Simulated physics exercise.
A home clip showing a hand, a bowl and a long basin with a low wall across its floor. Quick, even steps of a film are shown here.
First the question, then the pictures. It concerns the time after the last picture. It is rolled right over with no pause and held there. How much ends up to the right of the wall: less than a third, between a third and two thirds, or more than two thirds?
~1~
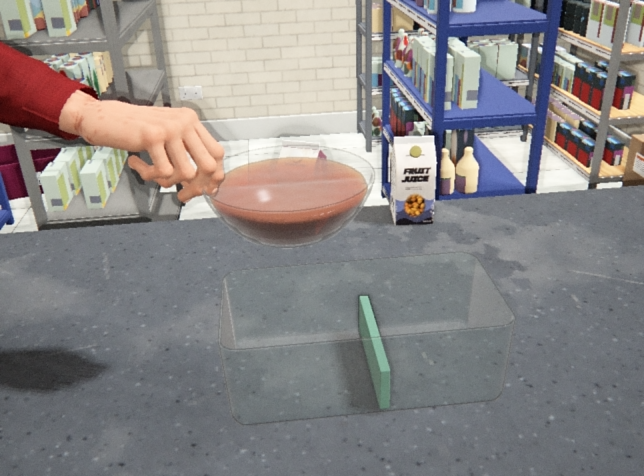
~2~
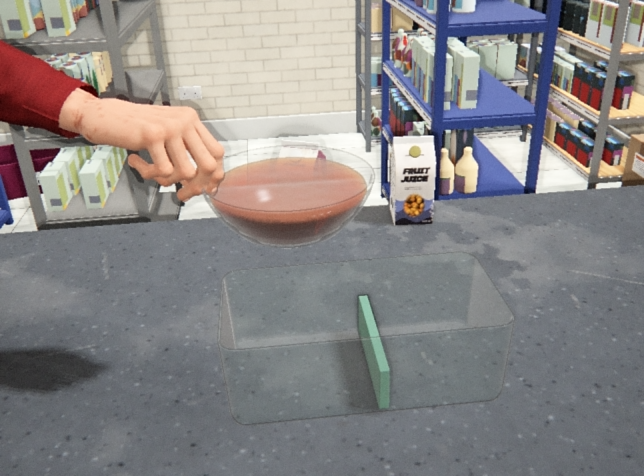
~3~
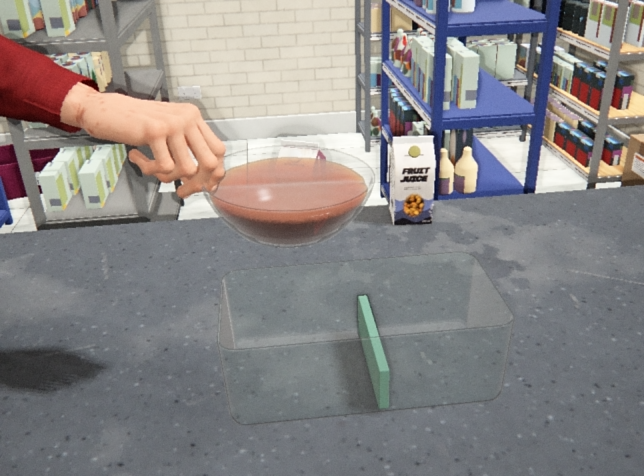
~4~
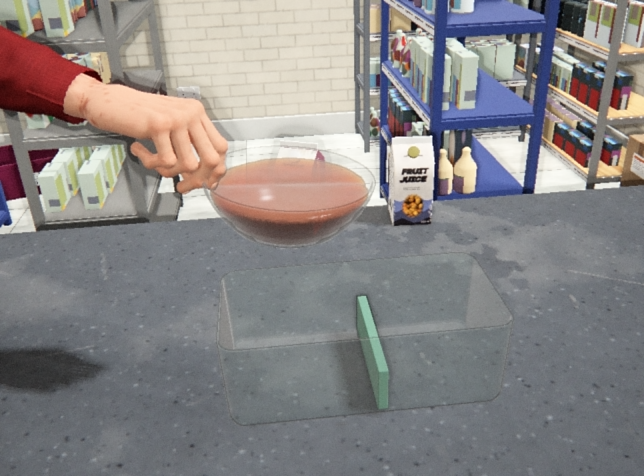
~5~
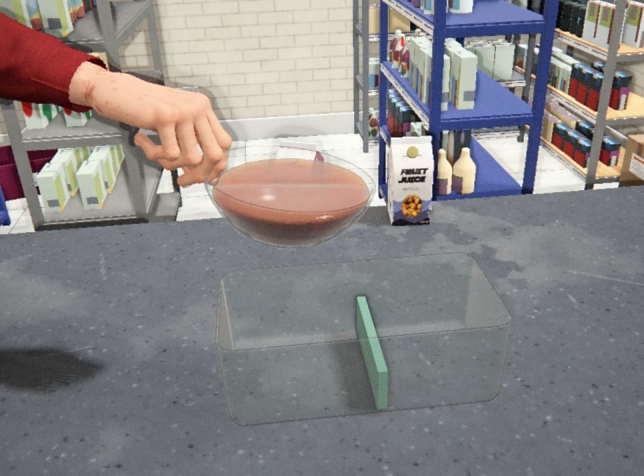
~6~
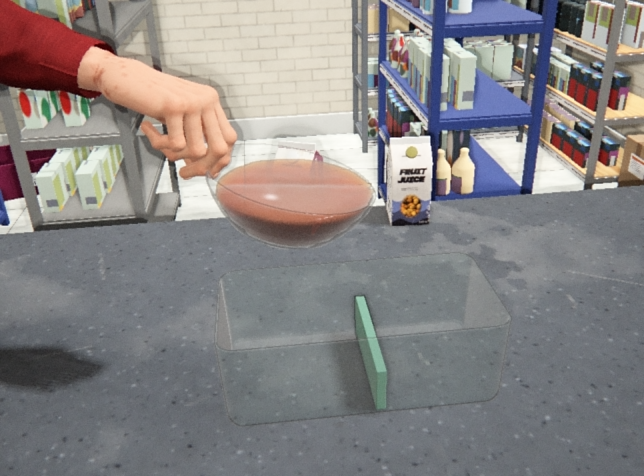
Top band.
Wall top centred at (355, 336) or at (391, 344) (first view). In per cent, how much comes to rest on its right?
95 per cent, then 65 per cent, roughly.
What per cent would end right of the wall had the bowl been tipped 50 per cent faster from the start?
Roughly 80 in a hundred.
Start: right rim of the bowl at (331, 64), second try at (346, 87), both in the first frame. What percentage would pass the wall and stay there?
80 % and 85 %.
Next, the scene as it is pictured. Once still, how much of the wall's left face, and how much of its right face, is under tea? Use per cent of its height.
Left: 10 %. Right: 60 %.
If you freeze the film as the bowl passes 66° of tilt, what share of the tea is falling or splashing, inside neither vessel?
About 35 per cent.
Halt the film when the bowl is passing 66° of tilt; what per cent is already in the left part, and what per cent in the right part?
The left part holds close to 0 per cent, the right part close to 35.
A moment on, the bowl is tipped part way and 29 per cent is still to pour, 0 is left of the wall and 34 right of it.
Next, the bowl is tipped on its side and 0 per cent is still to pour, 8 is left of the wall and 89 right of it.
Then the bowl is tipped on its side and 0 per cent is still to pour, 9 is left of the wall and 90 right of it.
Later the bowl is tipped on its side and 0 per cent is still to pour, 10 is left of the wall and 90 right of it.
In the end 10 per cent lies left of the wall, 90 right of it and 1 outside.
